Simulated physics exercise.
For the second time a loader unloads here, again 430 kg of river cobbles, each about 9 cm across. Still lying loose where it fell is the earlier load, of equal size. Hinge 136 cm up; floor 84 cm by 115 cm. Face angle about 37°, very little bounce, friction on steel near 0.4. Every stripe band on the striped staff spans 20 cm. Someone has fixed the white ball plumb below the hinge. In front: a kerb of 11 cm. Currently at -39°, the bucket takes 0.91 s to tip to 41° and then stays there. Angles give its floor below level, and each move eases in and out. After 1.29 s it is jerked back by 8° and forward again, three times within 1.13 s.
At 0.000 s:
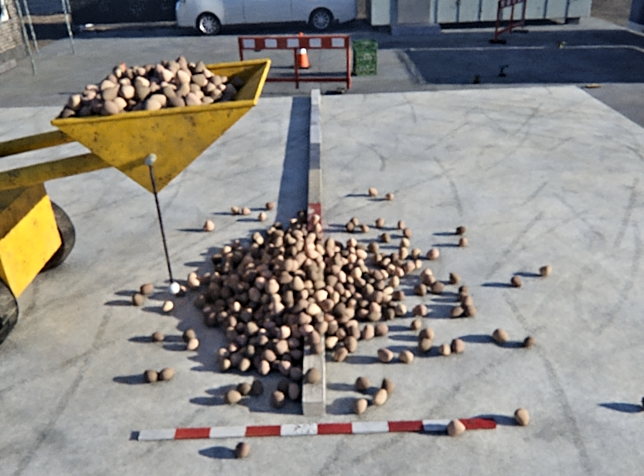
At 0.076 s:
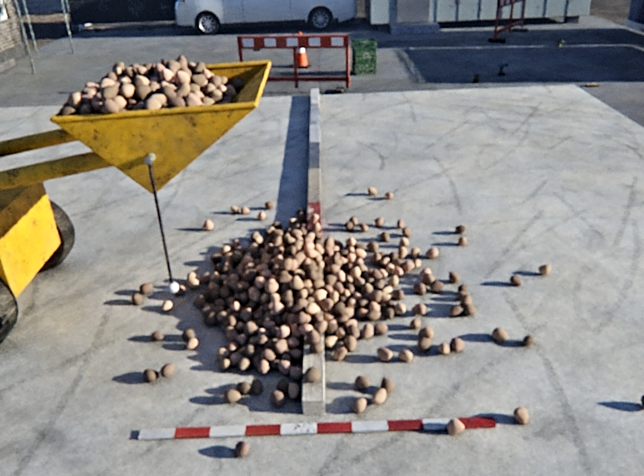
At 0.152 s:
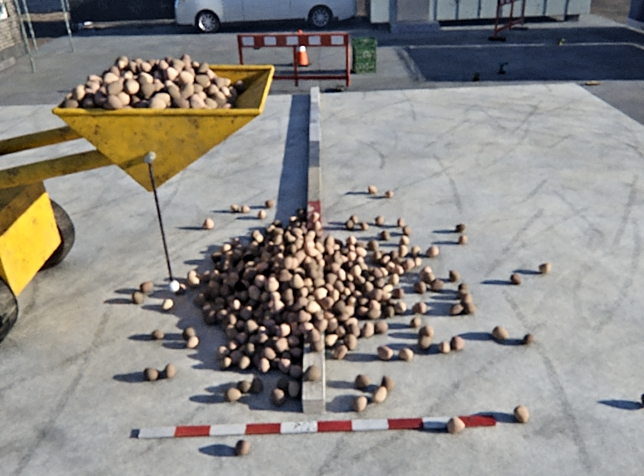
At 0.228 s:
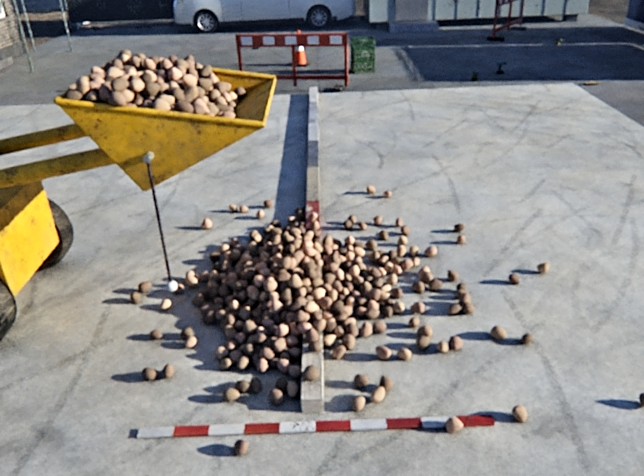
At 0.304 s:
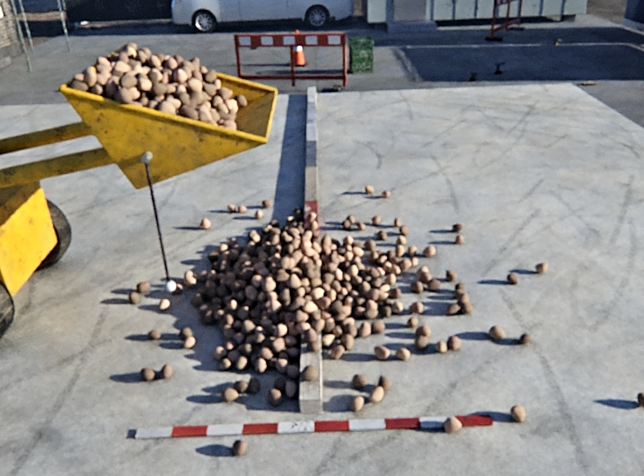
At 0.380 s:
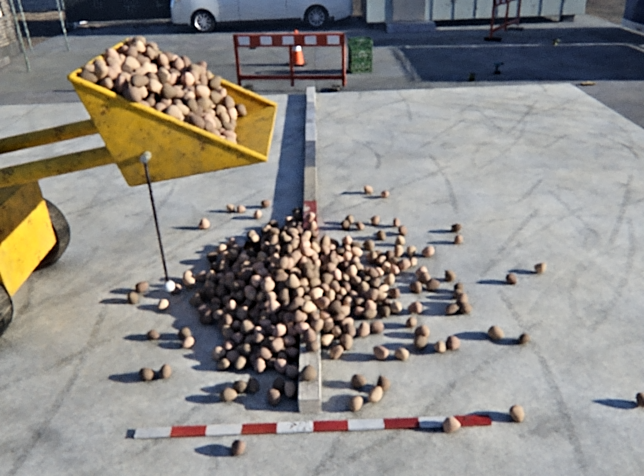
A yellow loader's bucket full of rounded stones slowly tipped forward, its front edge lowering toward the right while the stones stayed heaped inside, above a loose pile already lying across a low kerb.
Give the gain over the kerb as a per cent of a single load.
68 %.
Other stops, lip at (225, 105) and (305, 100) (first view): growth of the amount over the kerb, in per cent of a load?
Roughly 50 and 95 percent, in that order.
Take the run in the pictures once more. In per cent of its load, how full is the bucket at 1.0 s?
Roughly 55 per cent of its load.
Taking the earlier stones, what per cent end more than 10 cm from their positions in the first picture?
25 per cent.
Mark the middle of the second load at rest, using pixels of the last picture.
They come to rest centred about (347, 279).
After 0.7 s the floor is at 28°; in per cent of one load, 100 in the bucket, 73 on this side of the kerb, 28 over the kerb; the foremost stones are at (512, 301).
After 1.0 s the floor is at 41°; in per cent of one load, 57 in the bucket, 116 on this side of the kerb, 28 over the kerb; the foremost stones are at (512, 301).
After 2.9 s the floor is at 41°; in per cent of one load, 0 in the bucket, 105 on this side of the kerb, 96 over the kerb; the foremost stones are at (552, 286).
After 5.5 s the floor is at 41°; in per cent of one load, 0 in the bucket, 105 on this side of the kerb, 96 over the kerb; the foremost stones are at (552, 286). Net gain over the kerb, 68.
